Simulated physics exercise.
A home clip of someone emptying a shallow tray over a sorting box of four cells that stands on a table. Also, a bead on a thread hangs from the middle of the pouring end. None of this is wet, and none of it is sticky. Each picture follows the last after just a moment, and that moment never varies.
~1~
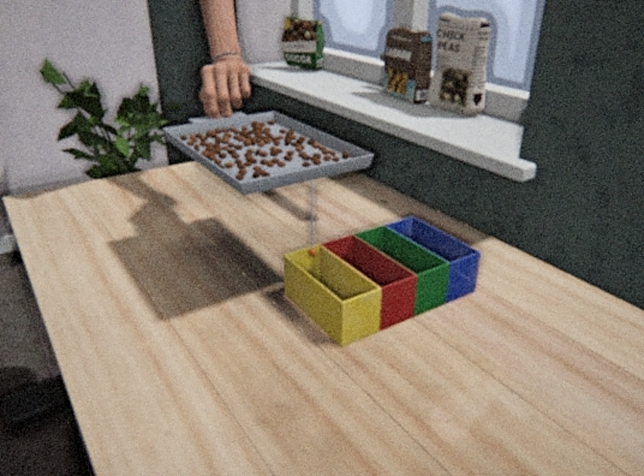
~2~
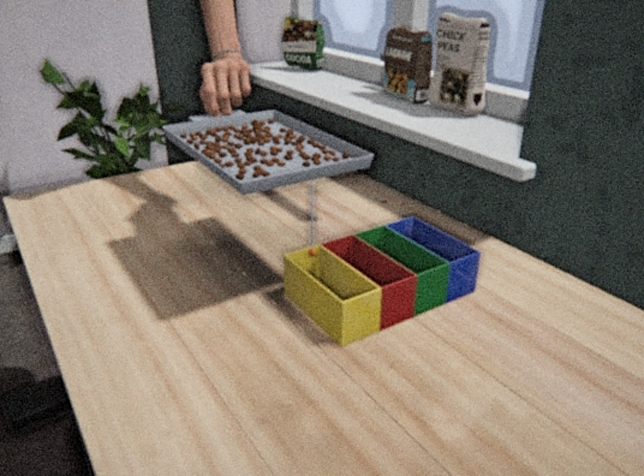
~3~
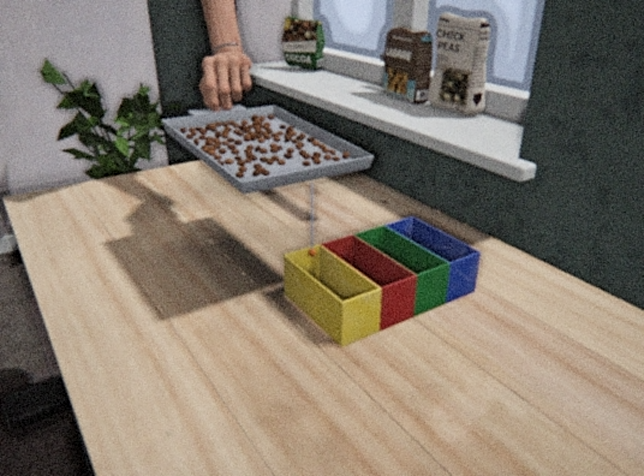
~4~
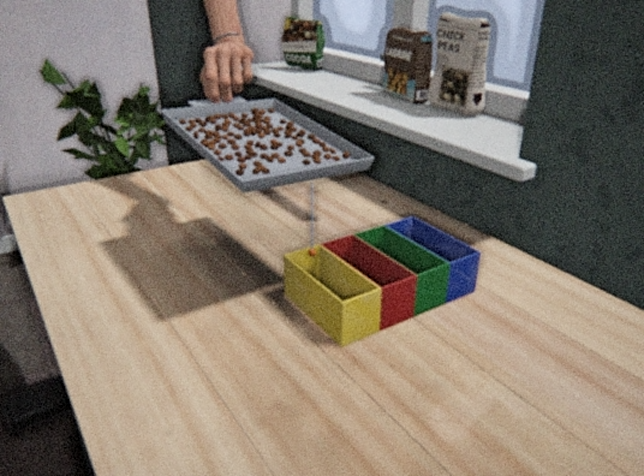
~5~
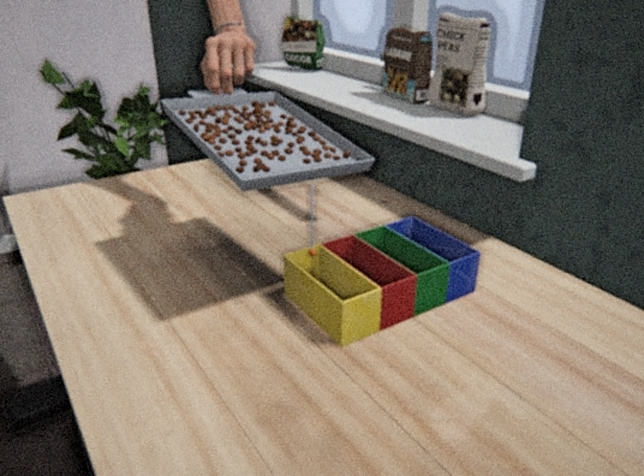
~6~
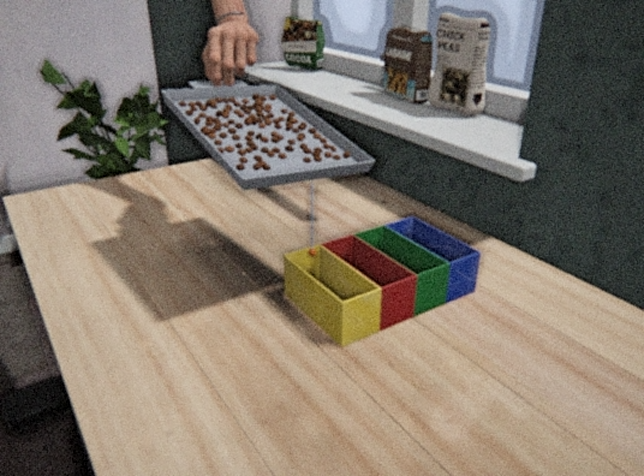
On a pale wooden table beside a windowsill, seen from above at an angle by a still camera, a box with yellow, red, green and blue cells sits right of centre. A hand holds a grey tray of small brown pieces above the table, with a leafy plant behind at left and food packets on the sill. The hand slowly lifts the tray's far end, tilting it slightly toward the viewer's right.
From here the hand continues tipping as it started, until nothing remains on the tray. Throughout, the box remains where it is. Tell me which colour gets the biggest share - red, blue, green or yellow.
The biggest share goes to red.
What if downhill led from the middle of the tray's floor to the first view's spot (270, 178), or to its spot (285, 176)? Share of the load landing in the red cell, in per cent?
Roughly 0 percent, then 10 percent.
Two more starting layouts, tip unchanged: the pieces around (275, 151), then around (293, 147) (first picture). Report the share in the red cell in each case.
In order, roughly 60 % and 70 %.
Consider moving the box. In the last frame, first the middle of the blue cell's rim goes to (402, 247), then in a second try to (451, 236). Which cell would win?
That green cell first, the red cell second.
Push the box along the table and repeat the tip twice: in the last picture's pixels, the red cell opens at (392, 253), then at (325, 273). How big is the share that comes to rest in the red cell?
Close to 50 in a hundred, then close to 10 in a hundred.
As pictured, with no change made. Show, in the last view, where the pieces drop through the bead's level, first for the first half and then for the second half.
First part (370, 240), rest (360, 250).
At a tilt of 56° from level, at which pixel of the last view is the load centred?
The load is centred near (338, 157).
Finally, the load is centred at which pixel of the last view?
Centre at rest: Close to (369, 295).
Soon after the last picture, tray tipped steeply; nearly all on the tray; a stray few falling or outside the box.
A little later, tray tipped right over; about half on the tray; about a quarter in the red cell; a small part in the green cell; a stray few in the yellow cell; about a quarter falling or outside the box.
Later still, tray tipped past a quarter turn; about two thirds in the red cell; about a quarter in the green cell; a small part in the yellow cell; a stray few falling or outside the box.
At rest, tray tipped past a quarter turn; about two thirds in the red cell; about a quarter in the green cell; a small part in the yellow cell; none in the blue cell; a stray few outside the box.
